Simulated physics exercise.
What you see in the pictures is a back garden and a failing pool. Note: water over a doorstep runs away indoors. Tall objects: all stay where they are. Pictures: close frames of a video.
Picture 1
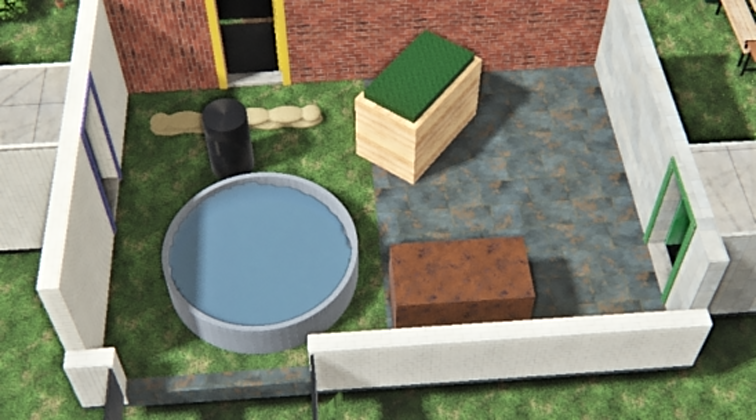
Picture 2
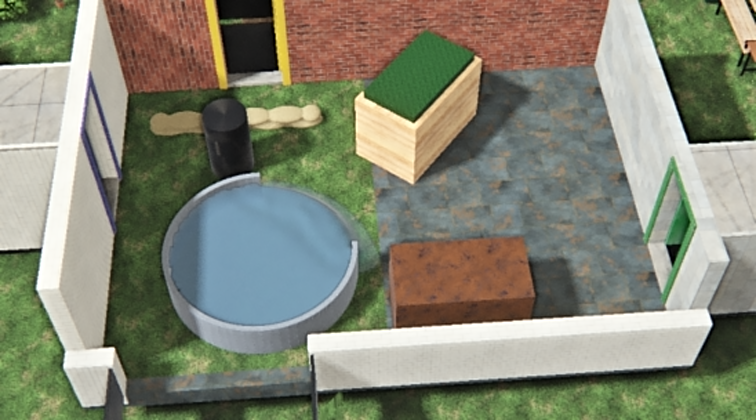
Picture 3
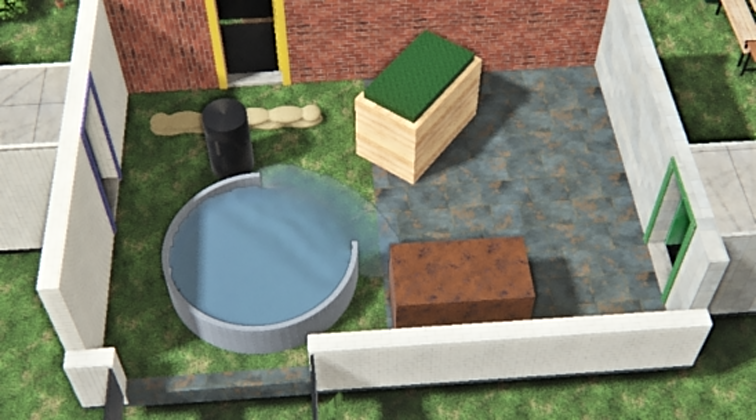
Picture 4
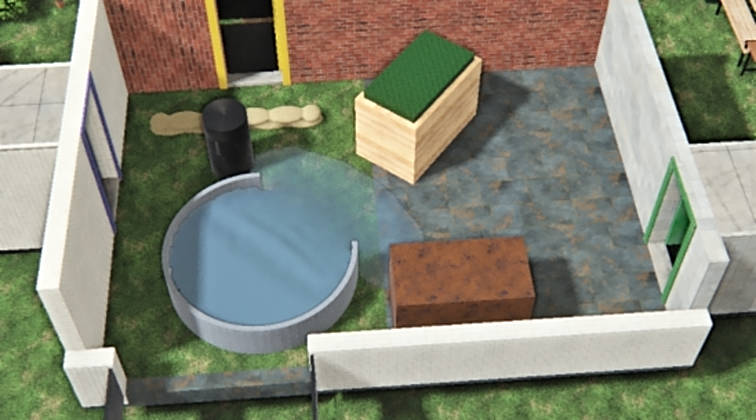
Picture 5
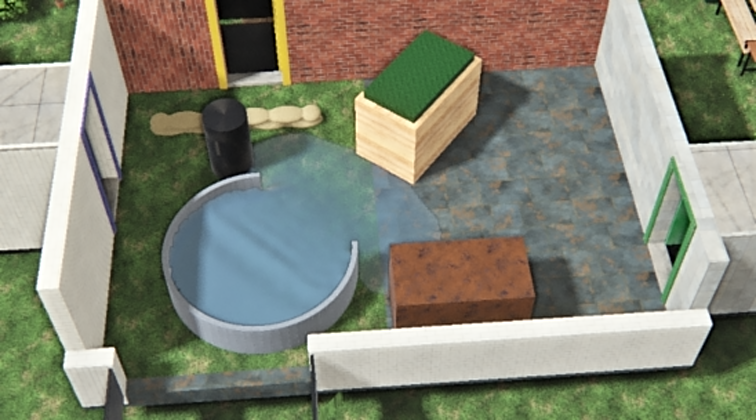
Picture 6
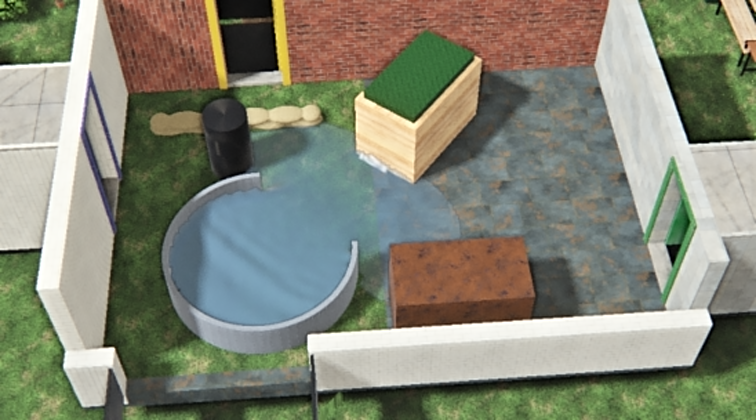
We see a walled back garden with a round pool, a dark barrel and two large blocks; the pool's far side opens, and water pours through the gap, spreading over grass and paving to the wooden planter's base.
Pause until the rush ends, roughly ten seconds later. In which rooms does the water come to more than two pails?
At the end, the green door will get more than two buckets. The blue door will get two buckets at most. The yellow door will get two buckets at most.
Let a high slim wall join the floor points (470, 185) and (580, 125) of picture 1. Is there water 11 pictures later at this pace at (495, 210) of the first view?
Result: Waterlogged.
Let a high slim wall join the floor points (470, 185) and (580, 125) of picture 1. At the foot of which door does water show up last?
It's the door marked blue.
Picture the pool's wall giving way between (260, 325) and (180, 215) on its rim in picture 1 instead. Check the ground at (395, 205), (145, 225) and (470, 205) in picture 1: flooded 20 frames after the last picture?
First kept bare, second soaked through, third kept bare.
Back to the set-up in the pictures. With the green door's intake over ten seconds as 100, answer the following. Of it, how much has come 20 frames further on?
It works out at roughly 10 percent of the ten-second total.
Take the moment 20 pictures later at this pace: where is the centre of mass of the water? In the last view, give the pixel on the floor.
The centre of mass sits at about (359, 206).
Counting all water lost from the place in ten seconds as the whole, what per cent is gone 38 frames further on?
Share gone: About 60 %.
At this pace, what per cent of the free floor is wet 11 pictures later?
Roughly 45 percent, I'd say.
A moment on, water covers 30 % of the floor; the green door not reached, the blue door not reached, the yellow door not reached.
Next, water covers 45 % of the floor; the green door not reached, the blue door not reached, the yellow door not reached.
Then, water covers 70 % of the floor; the green door under two buckets in, the blue door not reached, the yellow door wet at the sill, nothing in.
Later, water covers 85 % of the floor; the green door over two buckets in, the blue door wet at the sill, nothing in, the yellow door under two buckets in.
In the end, water covers 95 % of the floor; the green door far over two buckets in, the blue door wet at the sill, nothing in, the yellow door under two buckets in.
